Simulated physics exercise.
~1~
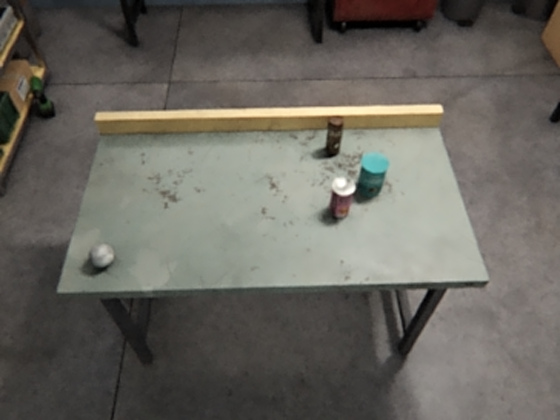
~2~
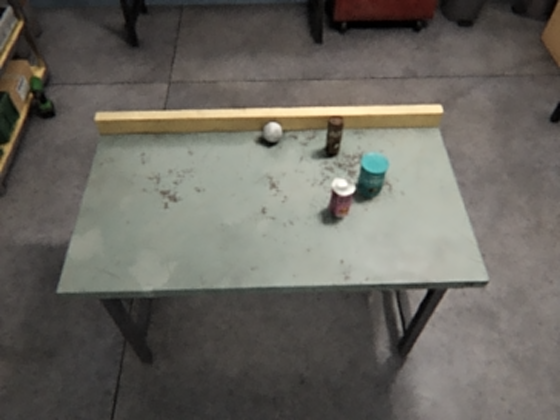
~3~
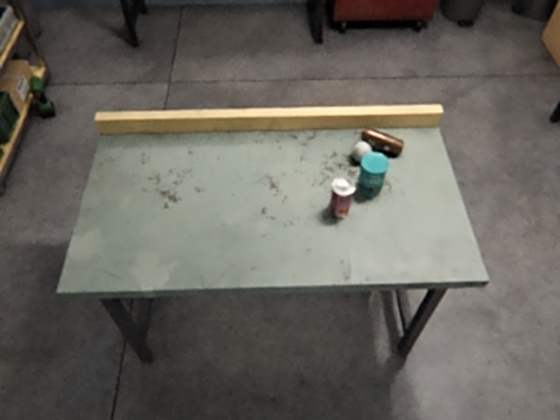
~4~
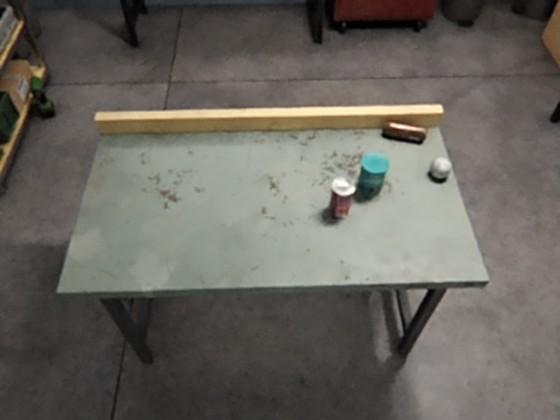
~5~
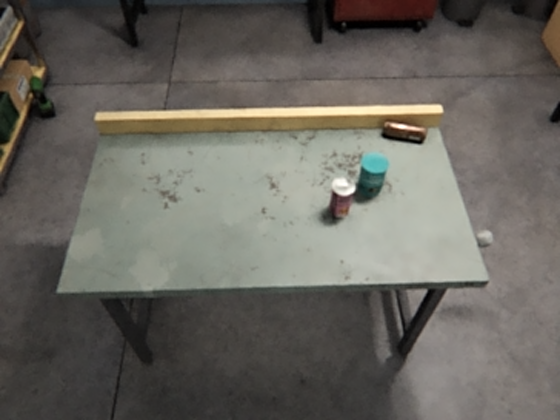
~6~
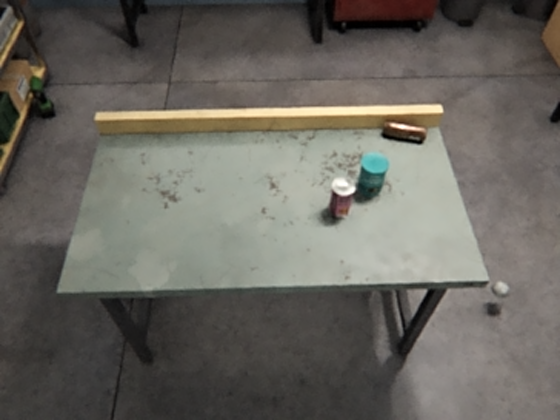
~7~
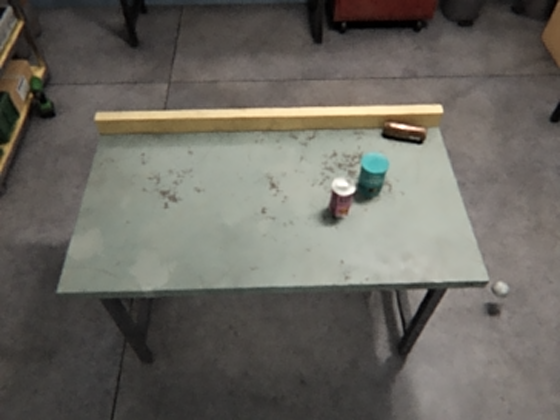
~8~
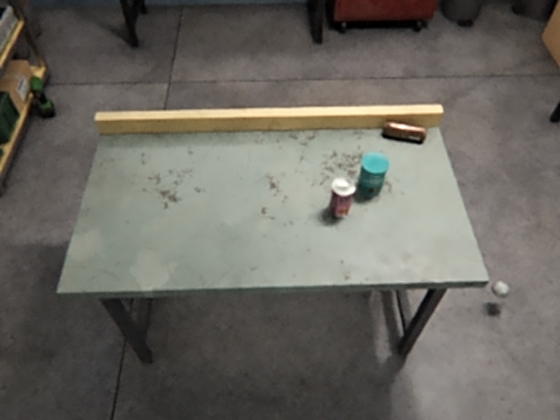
A green table with a wooden strip along its far edge held three containers as a white ball rolled up to the strip, then right, where the brown can toppled. The ball dropped off the right side onto the floor, leaving the turquoise and pink tins standing.
